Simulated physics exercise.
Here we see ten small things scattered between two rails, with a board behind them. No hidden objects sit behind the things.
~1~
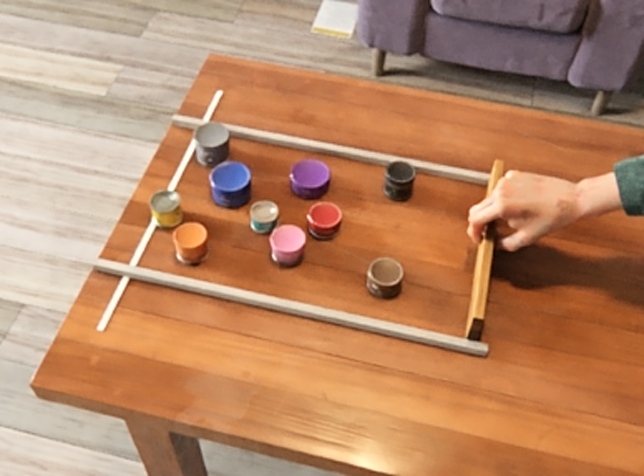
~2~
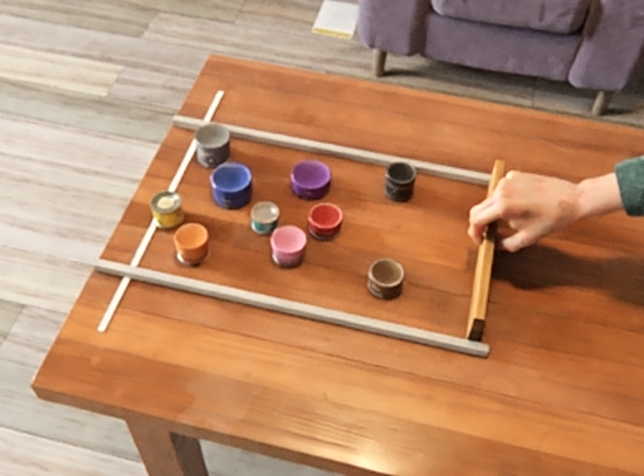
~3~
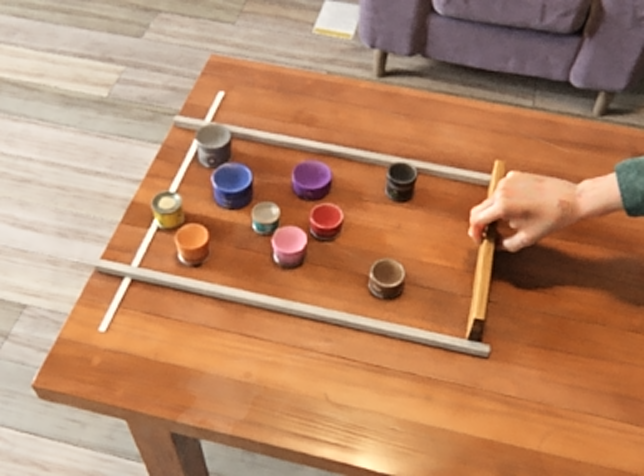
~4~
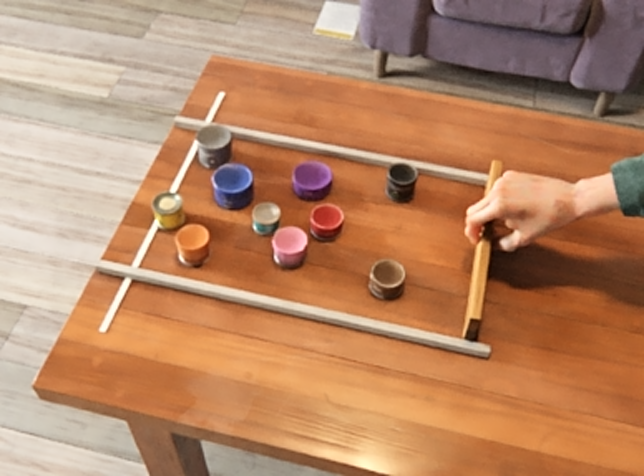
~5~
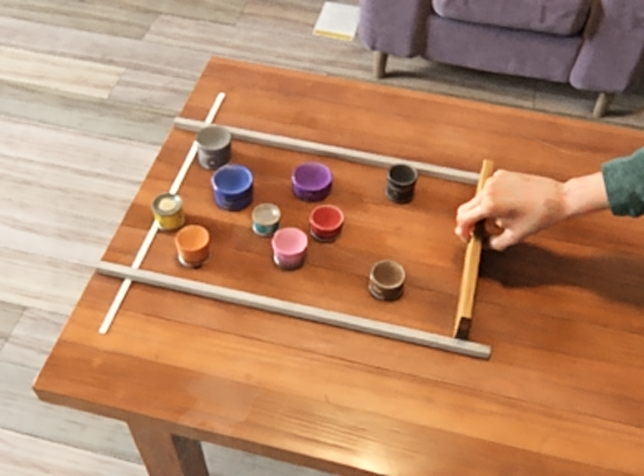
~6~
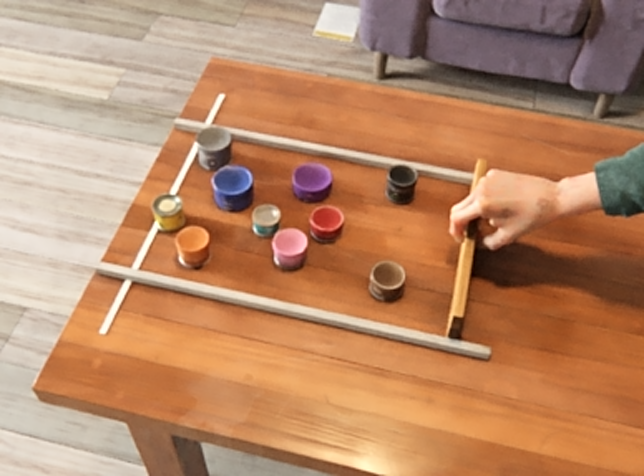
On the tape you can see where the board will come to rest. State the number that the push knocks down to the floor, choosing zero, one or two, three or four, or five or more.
Count off: Five and up.
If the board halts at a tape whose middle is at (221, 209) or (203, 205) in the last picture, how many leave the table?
You'd get 0 the first time and 0 the second.
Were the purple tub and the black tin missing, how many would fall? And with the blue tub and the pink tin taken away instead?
Counts - first: 3; second: 2.
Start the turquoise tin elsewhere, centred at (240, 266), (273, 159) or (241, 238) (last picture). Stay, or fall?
Try by try, it stays put, then drops away, then drops away.
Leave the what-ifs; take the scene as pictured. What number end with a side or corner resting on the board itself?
4 in contact.
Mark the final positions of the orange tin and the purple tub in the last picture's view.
First object: (104, 246); second object: (165, 163).
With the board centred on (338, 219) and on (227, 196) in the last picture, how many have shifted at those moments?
At the first spot the count is 5, and at the second it is 10.
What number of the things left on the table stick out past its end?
That'd be 2.
Soon after, none off yet; yellow pot at rest near (169, 213); grey tin at rest near (215, 149); orange tin at rest near (194, 247).
Then, none off yet; yellow pot moved about its own width near (147, 205); grey tin moved a little near (196, 146); orange tin moved about its own width near (153, 252).
By the end, the number that fall off is five or more; fallen, pink tin, turquoise tin, blue tub, grey tin and yellow pot.
